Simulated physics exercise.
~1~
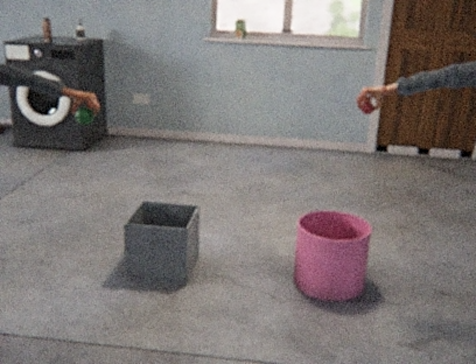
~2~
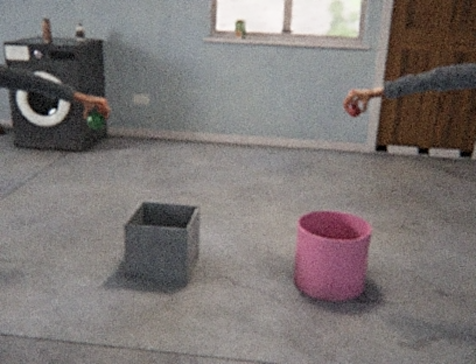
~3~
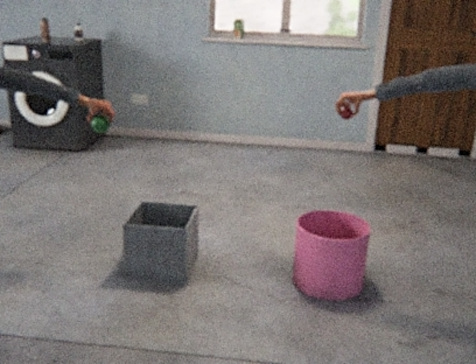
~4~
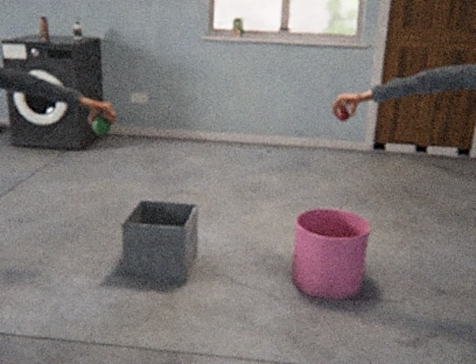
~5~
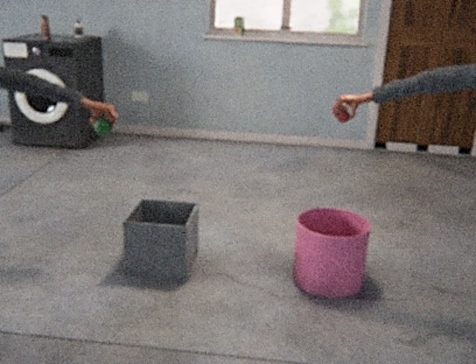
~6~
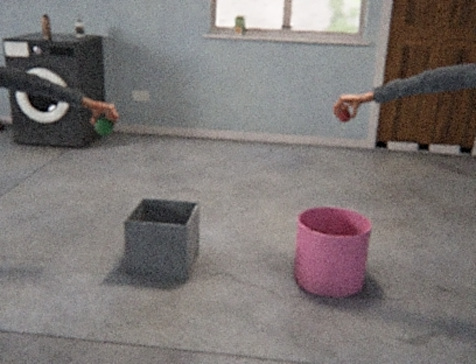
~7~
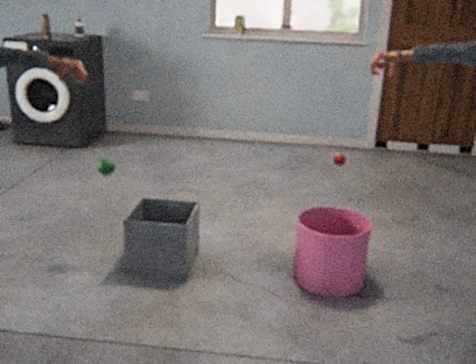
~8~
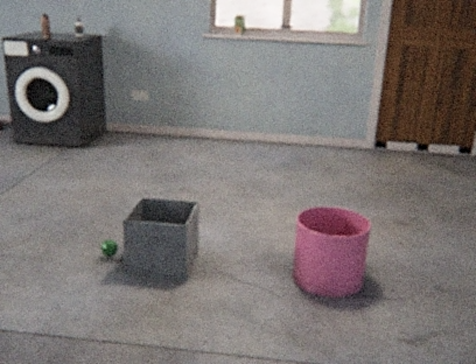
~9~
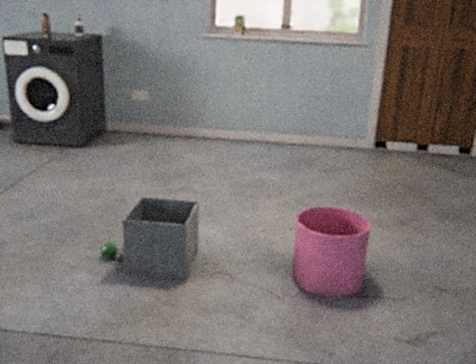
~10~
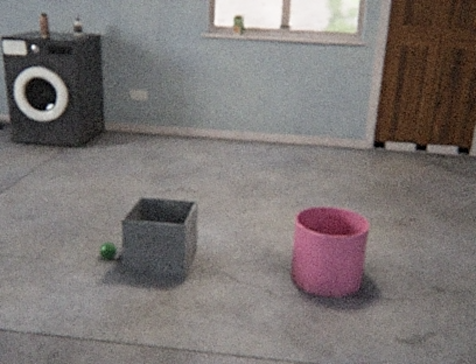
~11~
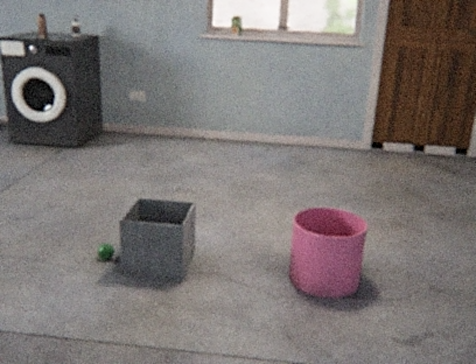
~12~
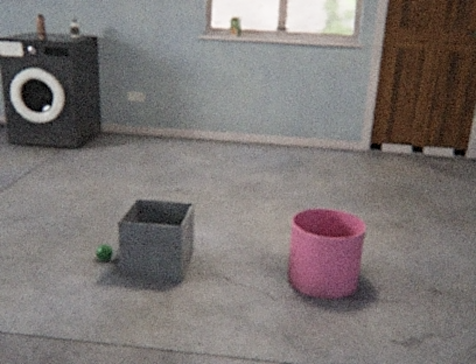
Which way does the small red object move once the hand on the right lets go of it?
It moves down, toward the pink bin below it.
